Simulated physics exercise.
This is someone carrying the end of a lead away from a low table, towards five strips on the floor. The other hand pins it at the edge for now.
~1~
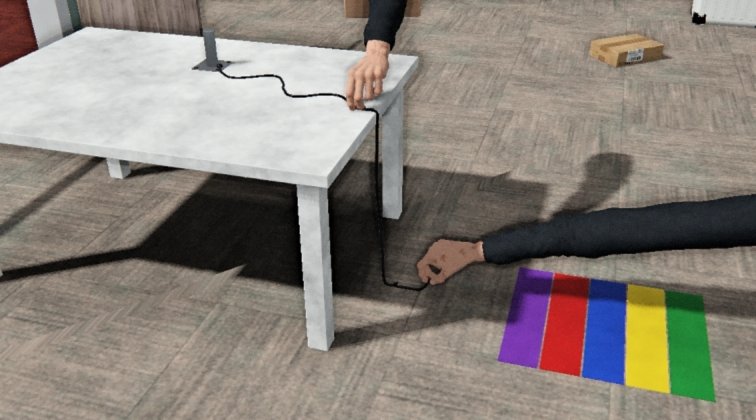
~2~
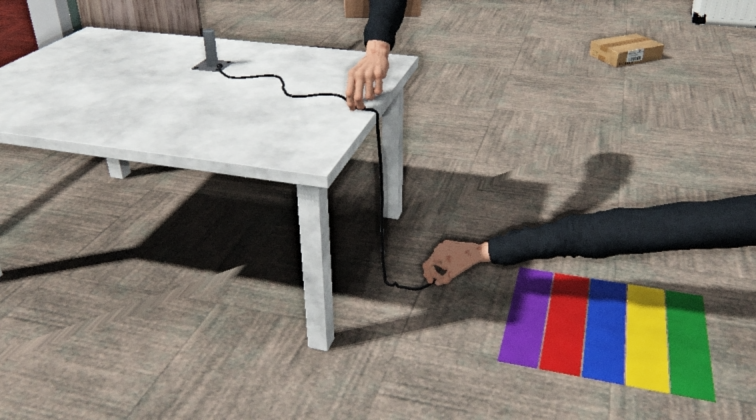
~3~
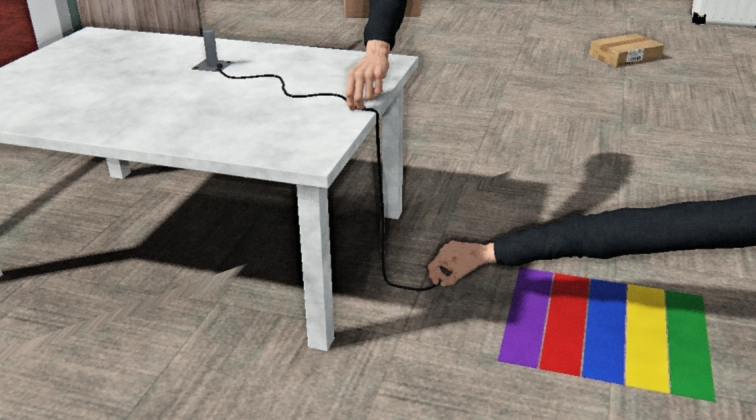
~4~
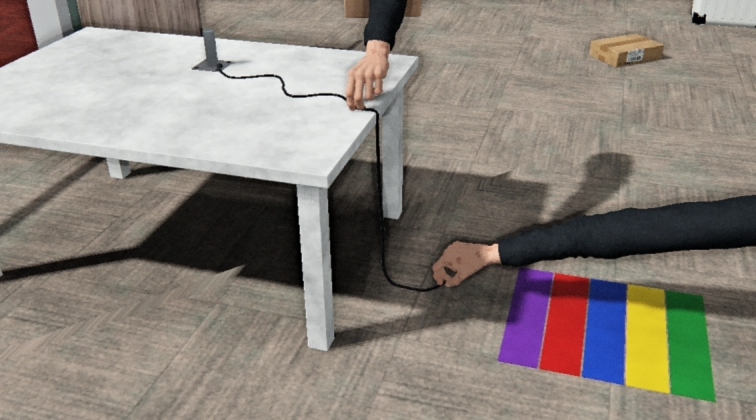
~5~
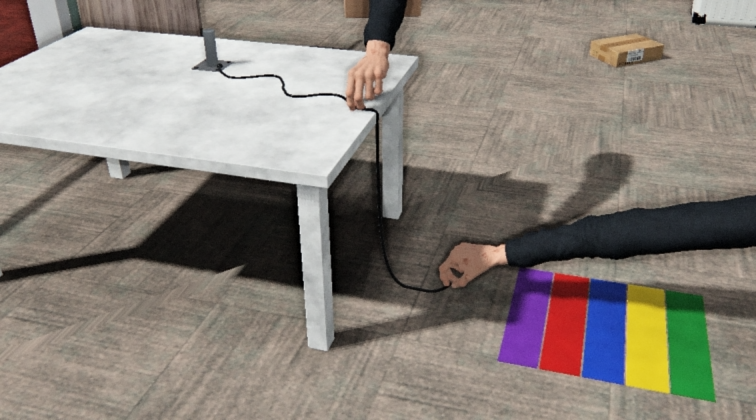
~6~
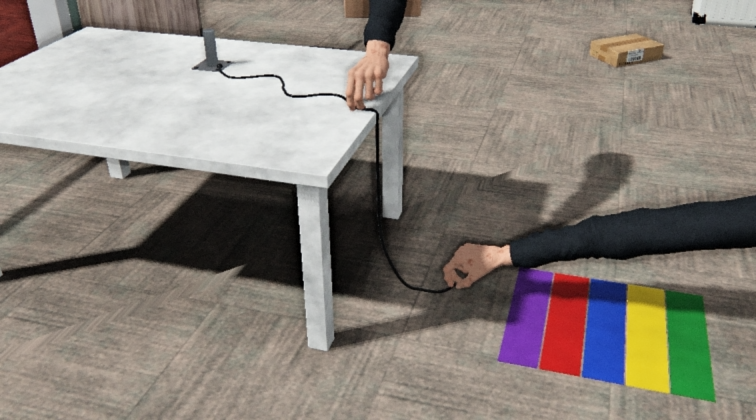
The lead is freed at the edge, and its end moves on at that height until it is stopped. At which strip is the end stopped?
It halts on the blue strip.
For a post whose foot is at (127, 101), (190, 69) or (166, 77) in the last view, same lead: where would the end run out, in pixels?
In that order: (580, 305), (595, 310) and (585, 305).
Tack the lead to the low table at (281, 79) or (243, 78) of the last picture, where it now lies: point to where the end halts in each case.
In that order: (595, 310) and (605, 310).
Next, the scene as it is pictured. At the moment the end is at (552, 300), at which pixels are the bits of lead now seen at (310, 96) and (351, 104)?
They go to (349, 97) and to (384, 123).
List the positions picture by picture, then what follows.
End (429, 280); purple (521, 345); red (562, 353); blue (604, 360); yellow (647, 368); green (691, 376), in the first frame.
End (434, 281); lead through (228, 77) (284, 84) (339, 96) (378, 135) (382, 206) (385, 273), in the second frame.
End (440, 282), in the third frame.
End (444, 283); lead through (228, 77) (284, 84) (339, 96) (378, 134) (381, 206) (386, 274), in the fourth frame.
End (451, 284), in the fifth frame.
End (455, 284); lead through (228, 77) (284, 84) (339, 96) (377, 134) (379, 205) (397, 274), in the sixth frame.
Early on, end near (552, 300); over red.
Midway, end near (594, 307); over blue.
At the end of the slack, end near (620, 312); over blue. Over blue.
